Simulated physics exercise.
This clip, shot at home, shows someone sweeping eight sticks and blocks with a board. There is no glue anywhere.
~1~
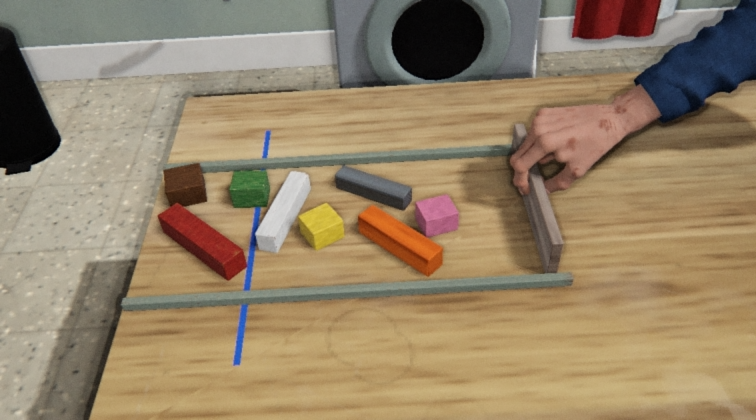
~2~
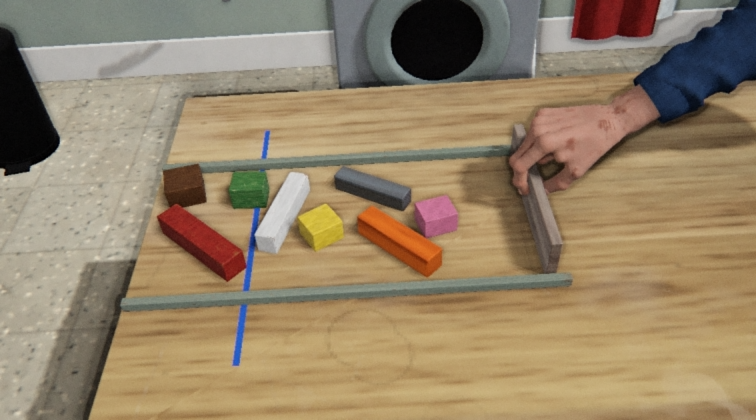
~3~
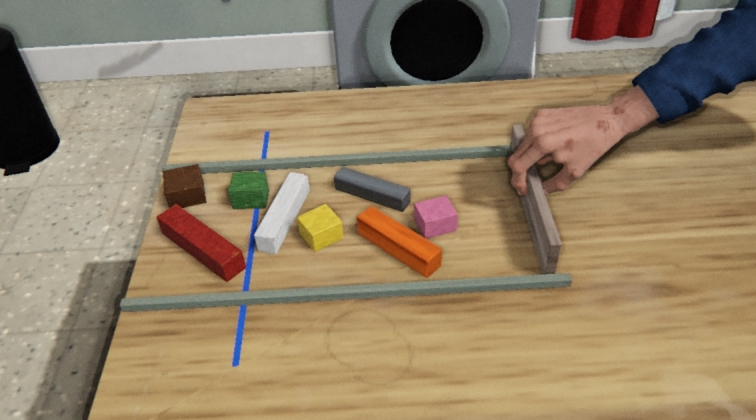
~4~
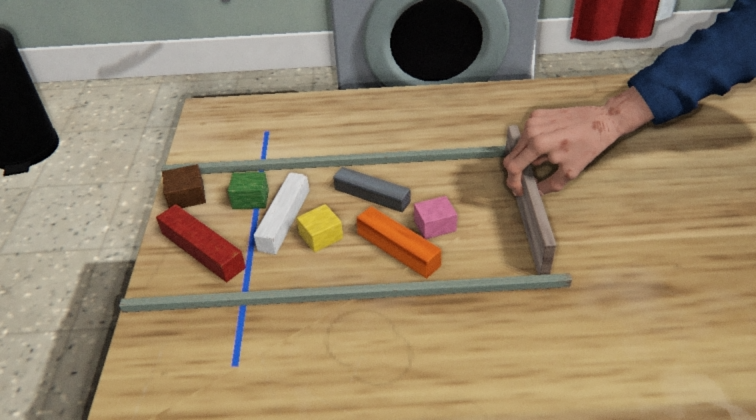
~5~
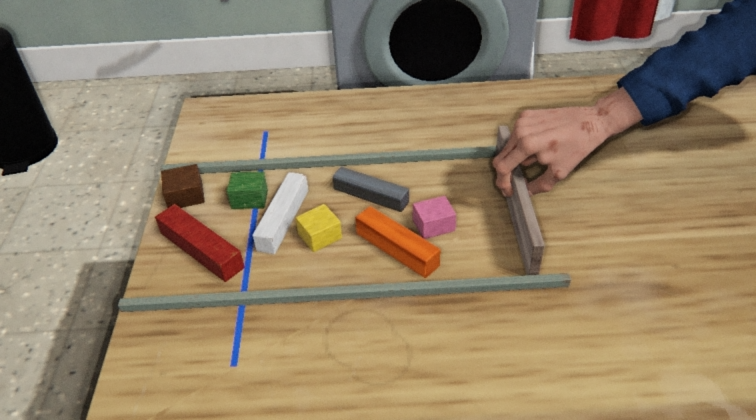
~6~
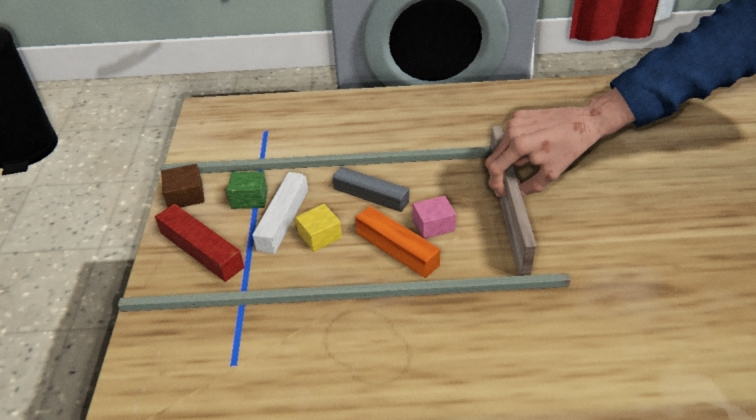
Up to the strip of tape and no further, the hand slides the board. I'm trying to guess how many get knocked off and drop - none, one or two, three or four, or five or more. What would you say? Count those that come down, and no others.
I would say none.
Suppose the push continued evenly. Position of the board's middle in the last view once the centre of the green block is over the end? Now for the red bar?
Around (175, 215), then around (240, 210).
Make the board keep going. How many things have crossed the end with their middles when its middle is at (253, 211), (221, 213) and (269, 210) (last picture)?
In order: 0, 1, 0.
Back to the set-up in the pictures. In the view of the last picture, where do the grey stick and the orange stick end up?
The grey stick comes to rest at (248, 189), and the orange stick comes to rest at (212, 254).
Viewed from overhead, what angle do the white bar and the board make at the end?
It measures close to 40 degrees.
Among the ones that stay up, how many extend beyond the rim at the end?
That comes to 2 of them.
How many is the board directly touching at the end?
Result: 3 in all.
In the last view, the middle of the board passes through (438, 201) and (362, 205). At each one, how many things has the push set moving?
Counts: 1 and 5.
A little later, none off yet; brown block at rest near (183, 187); red bar at rest near (199, 241); green block at rest near (248, 190).
Next, none off yet; brown block at rest near (183, 187); red bar at rest near (199, 241); green block at rest near (246, 190).
When it is over, the number that fall off is zero.
